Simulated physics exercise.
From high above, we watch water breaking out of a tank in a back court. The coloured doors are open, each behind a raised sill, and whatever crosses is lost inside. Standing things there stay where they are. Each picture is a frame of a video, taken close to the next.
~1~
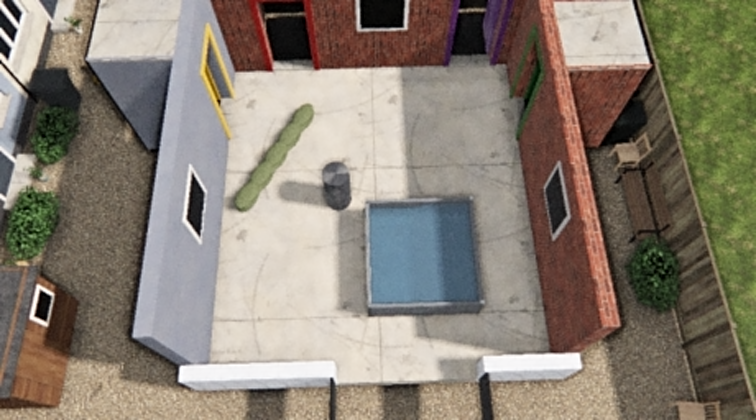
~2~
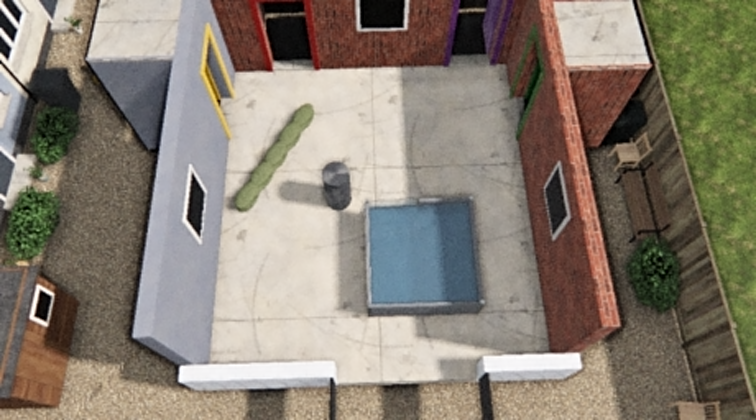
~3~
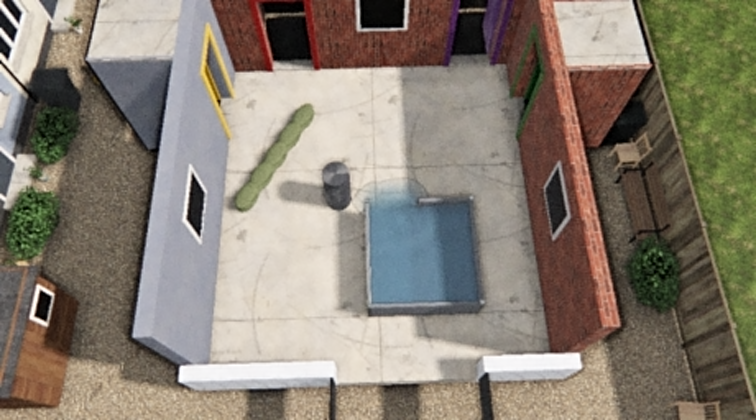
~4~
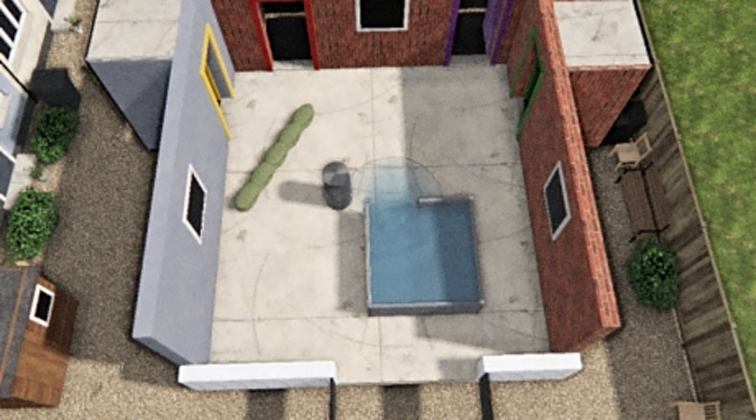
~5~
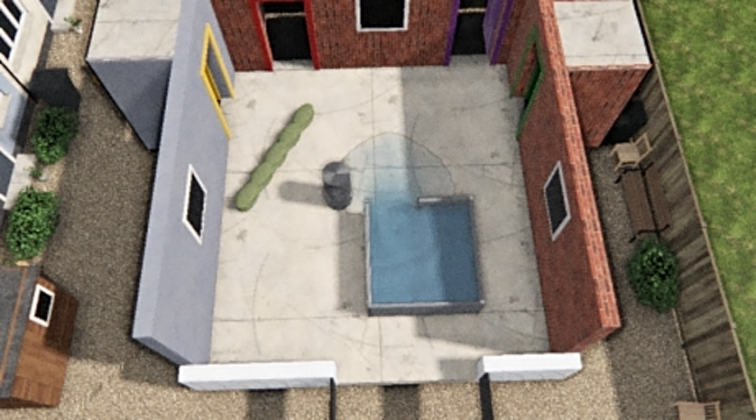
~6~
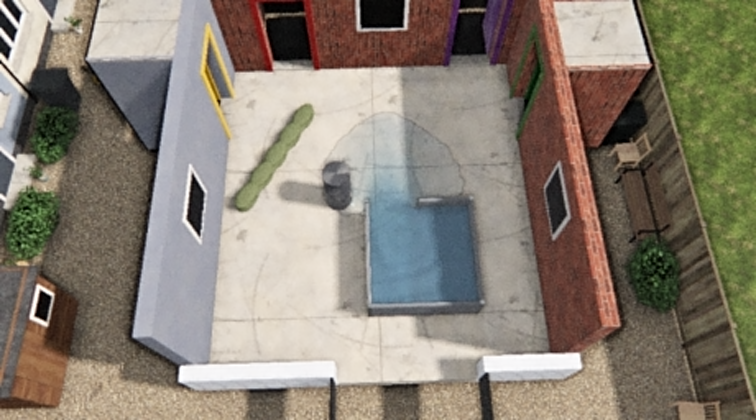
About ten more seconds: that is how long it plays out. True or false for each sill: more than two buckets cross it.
Yellow door - true; purple door - true; red door - true; green door - false.
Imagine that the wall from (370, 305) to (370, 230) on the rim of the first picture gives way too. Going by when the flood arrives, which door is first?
My answer is the door marked yellow.
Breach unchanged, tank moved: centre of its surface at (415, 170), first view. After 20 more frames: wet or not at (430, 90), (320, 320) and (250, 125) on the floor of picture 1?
The first spot ends up sodden, the second left untouched and the third sodden.
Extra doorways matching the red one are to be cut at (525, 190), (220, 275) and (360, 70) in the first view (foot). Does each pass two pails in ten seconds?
Stays below the line; stays below the line; crosses the line.
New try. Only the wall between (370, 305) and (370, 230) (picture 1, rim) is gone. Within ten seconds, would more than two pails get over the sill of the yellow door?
One by one: The yellow door takes less.
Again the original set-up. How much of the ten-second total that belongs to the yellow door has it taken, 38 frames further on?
About 25 per cent.
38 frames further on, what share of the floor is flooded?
Around 65 percent, give or take.
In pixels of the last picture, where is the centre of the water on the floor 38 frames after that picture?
I'd point to (376, 163).
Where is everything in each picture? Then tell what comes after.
The first picture shows the open tank at (422, 252) is whole and still.
In the second picture, the front is at a hidden place, out from the gap on the open tank's far side.
In the third picture, water pours out on the open tank's far side and has run to (411, 183).
In the fourth picture, the front is at (404, 162), out from the gap on the open tank's far side.
In the fifth picture, the front is at (385, 137), out from the gap on the open tank's far side.
In the sixth picture, the front is at (378, 117), out from the gap on the open tank's far side.
A moment on, water covers 25 % of the floor; the yellow door not reached, the purple door not reached, the red door not reached, the green door not reached.
Next, water covers 30 % of the floor; the yellow door not reached, the purple door wet at the sill, nothing in, the red door under two buckets in, the green door not reached.
Then, water covers 40 % of the floor; the yellow door wet at the sill, nothing in, the purple door over two buckets in, the red door over two buckets in, the green door wet at the sill, nothing in.
Later, water covers 65 % of the floor; the yellow door under two buckets in, the purple door over two buckets in, the red door over two buckets in, the green door wet at the sill, nothing in.
In the end, water covers 85 % of the floor; the yellow door over two buckets in, the purple door far over two buckets in, the red door far over two buckets in, the green door under two buckets in.
